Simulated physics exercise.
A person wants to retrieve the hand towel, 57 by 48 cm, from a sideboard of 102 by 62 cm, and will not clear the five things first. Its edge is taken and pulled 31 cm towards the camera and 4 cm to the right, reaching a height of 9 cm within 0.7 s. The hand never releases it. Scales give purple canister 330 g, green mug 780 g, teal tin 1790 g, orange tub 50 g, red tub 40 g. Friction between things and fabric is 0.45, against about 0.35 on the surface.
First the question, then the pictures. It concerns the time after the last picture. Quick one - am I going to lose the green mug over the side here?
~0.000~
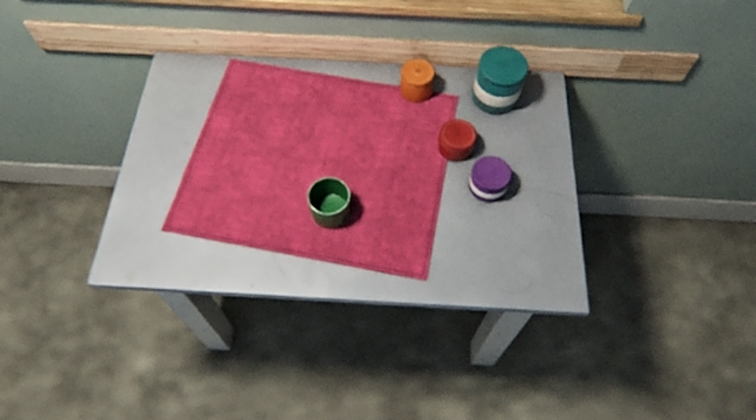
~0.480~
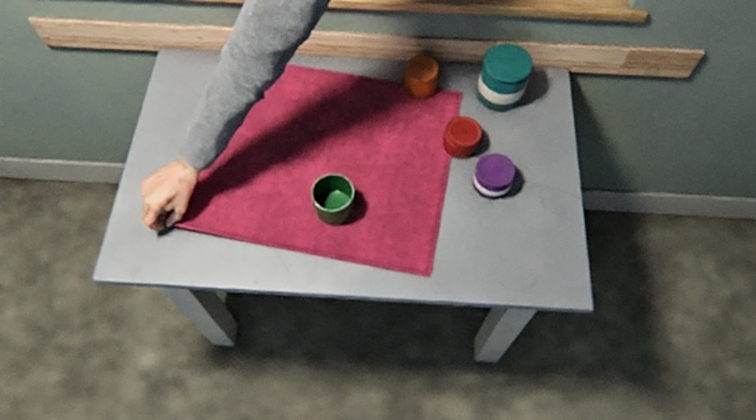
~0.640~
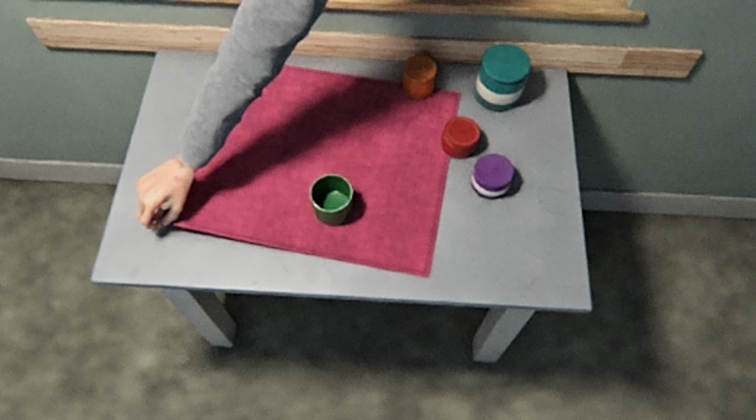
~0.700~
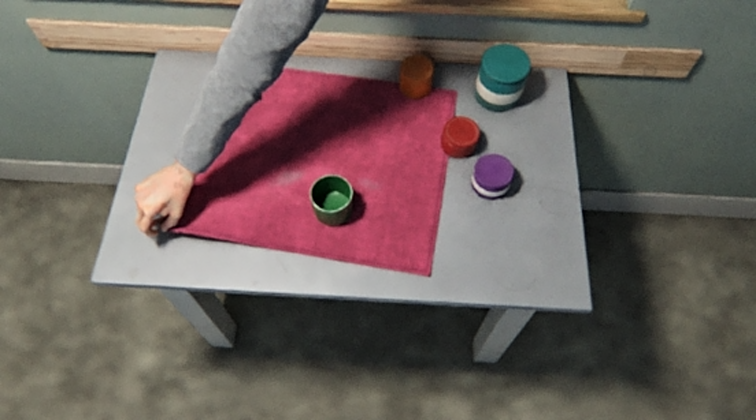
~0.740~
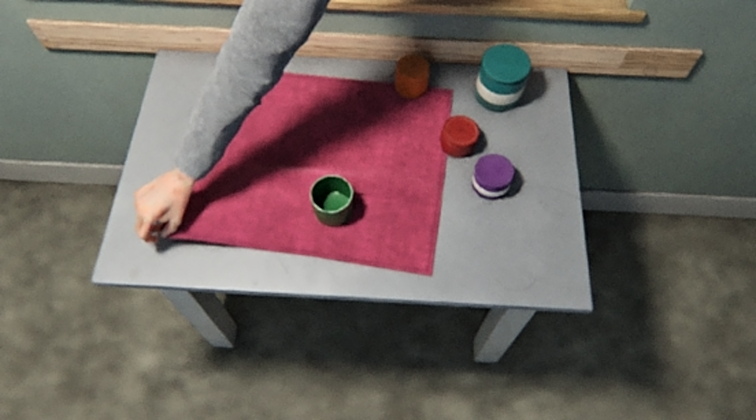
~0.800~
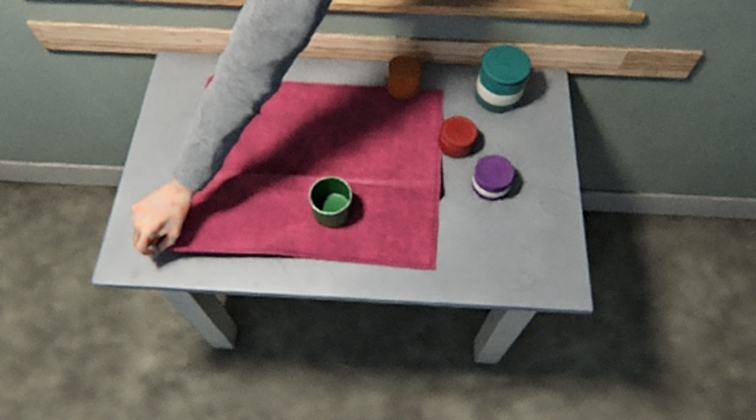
It ends up still on the surface.
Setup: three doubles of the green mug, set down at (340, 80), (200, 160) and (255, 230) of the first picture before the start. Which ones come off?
Still on top, off the top, off the top.
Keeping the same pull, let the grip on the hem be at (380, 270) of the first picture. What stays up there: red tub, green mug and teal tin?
Red tub is left on top, green mug is lost, teal tin is left on top.
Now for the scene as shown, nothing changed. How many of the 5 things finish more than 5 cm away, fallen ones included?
Counting them up, I get 2.
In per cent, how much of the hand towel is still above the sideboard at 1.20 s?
I'd estimate close to 80 per cent.
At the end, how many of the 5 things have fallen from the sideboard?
That works out to 0 of them.
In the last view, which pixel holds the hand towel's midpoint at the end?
It sits near (230, 231) in pixels.
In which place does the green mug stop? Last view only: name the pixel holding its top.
Around (267, 243).
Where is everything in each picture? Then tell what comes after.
The first frame shows green mug (329, 195); hand towel corners (162, 230) (231, 59) (458, 96) (426, 280).
The second frame shows hand towel corners (235, 56) (462, 93); grip (164, 223).
The third frame shows hand towel corners (232, 57) (461, 93); grip (160, 222).
The fourth frame shows orange tub (417, 67); hand towel corners (227, 62) (457, 91); grip (159, 228).
The fifth frame shows orange tub (413, 67); hand towel corners (221, 67) (453, 90); grip (158, 235).
The sixth frame shows green mug (330, 195); hand towel corners (209, 77) (443, 91) (435, 270); grip (156, 248).
By 0.9 s, 100 % of the hand towel is still over the top; green mug 3 cm off its start, orange tub 9 cm off its start, red tub 1 cm off its start.
By 1.1 s, 90 % of the hand towel is still over the top; green mug 9 cm off its start, orange tub 20 cm off its start, red tub 1 cm off its start.
By 1.2 s, 80 % of the hand towel is still over the top; green mug 14 cm off its start at (275, 235), orange tub 30 cm off its start at (289, 76), red tub 1 cm off its start at (457, 131).
By 1.3 s, 75 % of the hand towel is still over the top; green mug 17 cm off its start, orange tub 35 cm off its start, red tub 1 cm off its start.
By 2.9 s, 75 % of the hand towel is still over the top; green mug 17 cm off its start at (267, 243), orange tub 36 cm off its start at (266, 77), red tub 1 cm off its start at (457, 131).
